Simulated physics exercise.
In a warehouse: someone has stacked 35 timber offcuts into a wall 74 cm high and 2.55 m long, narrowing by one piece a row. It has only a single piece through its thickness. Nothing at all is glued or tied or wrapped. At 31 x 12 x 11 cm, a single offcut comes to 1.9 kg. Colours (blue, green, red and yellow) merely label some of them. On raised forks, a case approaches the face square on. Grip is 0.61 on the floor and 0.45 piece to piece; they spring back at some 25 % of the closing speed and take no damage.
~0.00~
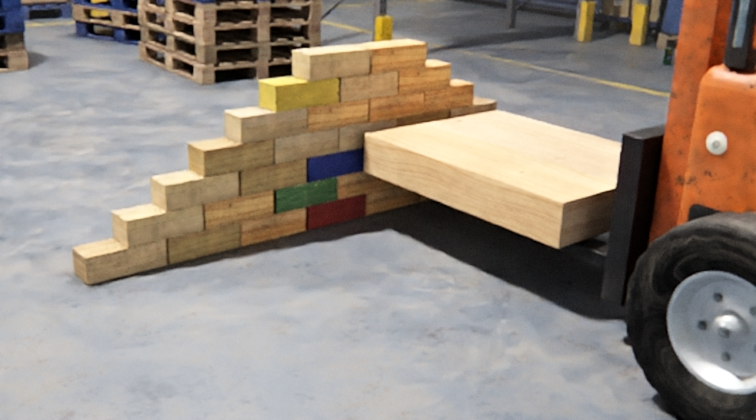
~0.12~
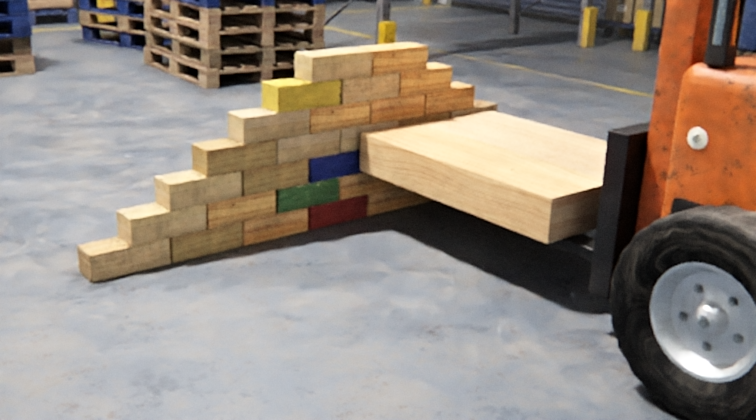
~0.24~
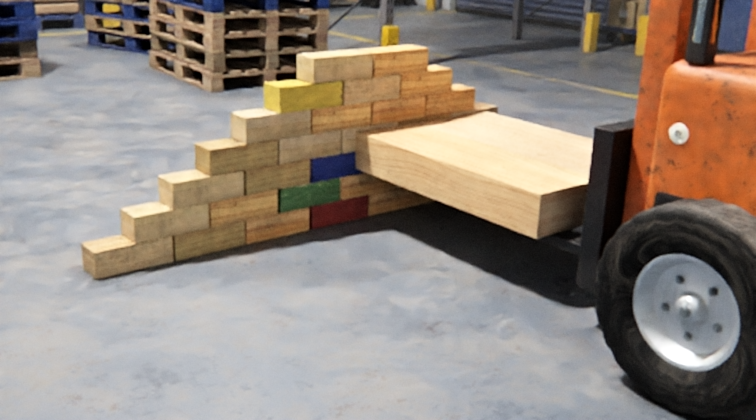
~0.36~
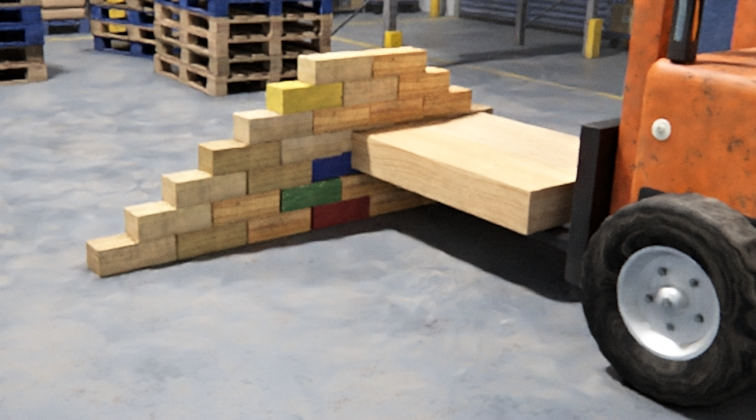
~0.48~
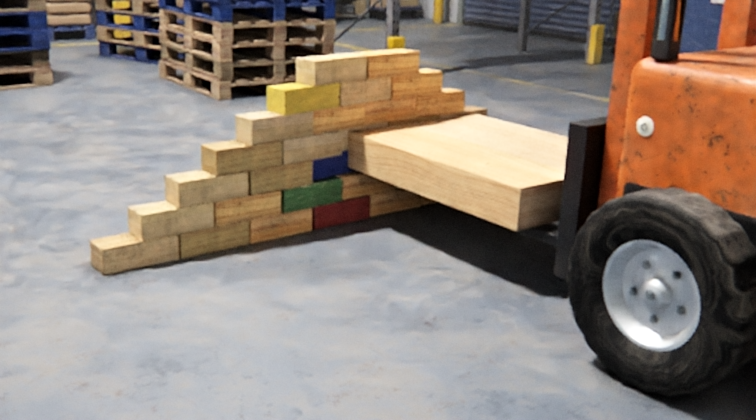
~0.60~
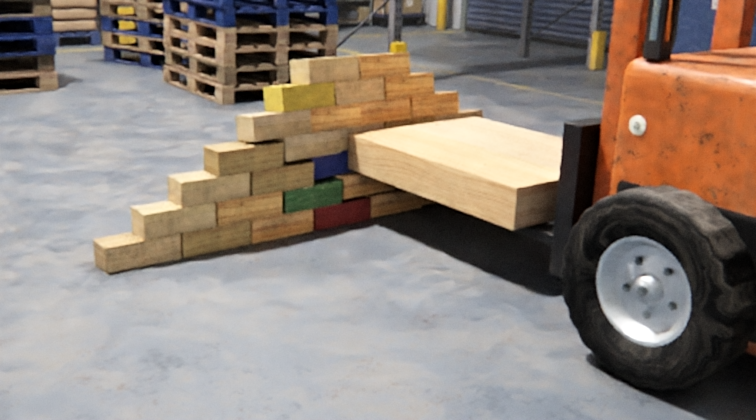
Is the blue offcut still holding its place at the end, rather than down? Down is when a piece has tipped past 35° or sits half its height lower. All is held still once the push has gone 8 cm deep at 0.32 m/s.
No.
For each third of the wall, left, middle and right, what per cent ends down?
The thirds come out at 10 on the left, 70 in the middle and 40 on the right, in per cent.
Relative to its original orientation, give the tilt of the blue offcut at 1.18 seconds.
Angle at that time, about 90 degrees.
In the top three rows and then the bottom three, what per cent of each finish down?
Of the top ones 100 percent, of the bottom ones 20 percent.
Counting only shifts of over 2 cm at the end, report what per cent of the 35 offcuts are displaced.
50 percent of them have shifted.
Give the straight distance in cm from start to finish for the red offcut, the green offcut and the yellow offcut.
Start to finish, close to red 0, green 0, yellow 80 centimetres.
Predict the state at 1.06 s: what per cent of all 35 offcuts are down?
It's 50 percent at that point.
After 0.74 s, none of the 35 offcuts down, 21 disturbed; blue offcut 16° from how it stood; yellow offcut 16° from how it stood.
After 0.92 s, 16 of the 35 offcuts down; blue offcut 39° from how it stood; yellow offcut 39° from how it stood, 48 mm lower.
After 1.06 s, 17 of the 35 offcuts down; blue offcut 71° from how it stood, 7 cm lower; yellow offcut 69° from how it stood, 21 cm lower.
After 1.18 s, 17 of the 35 offcuts down; blue offcut on its side; yellow offcut on its side.
In the end (1.9 s), 17 of the 35 offcuts down; blue offcut on its side; yellow offcut on its side; green offcut unmoved. From the last view, middles, blue offcut near (313, 201), yellow offcut near (238, 185).
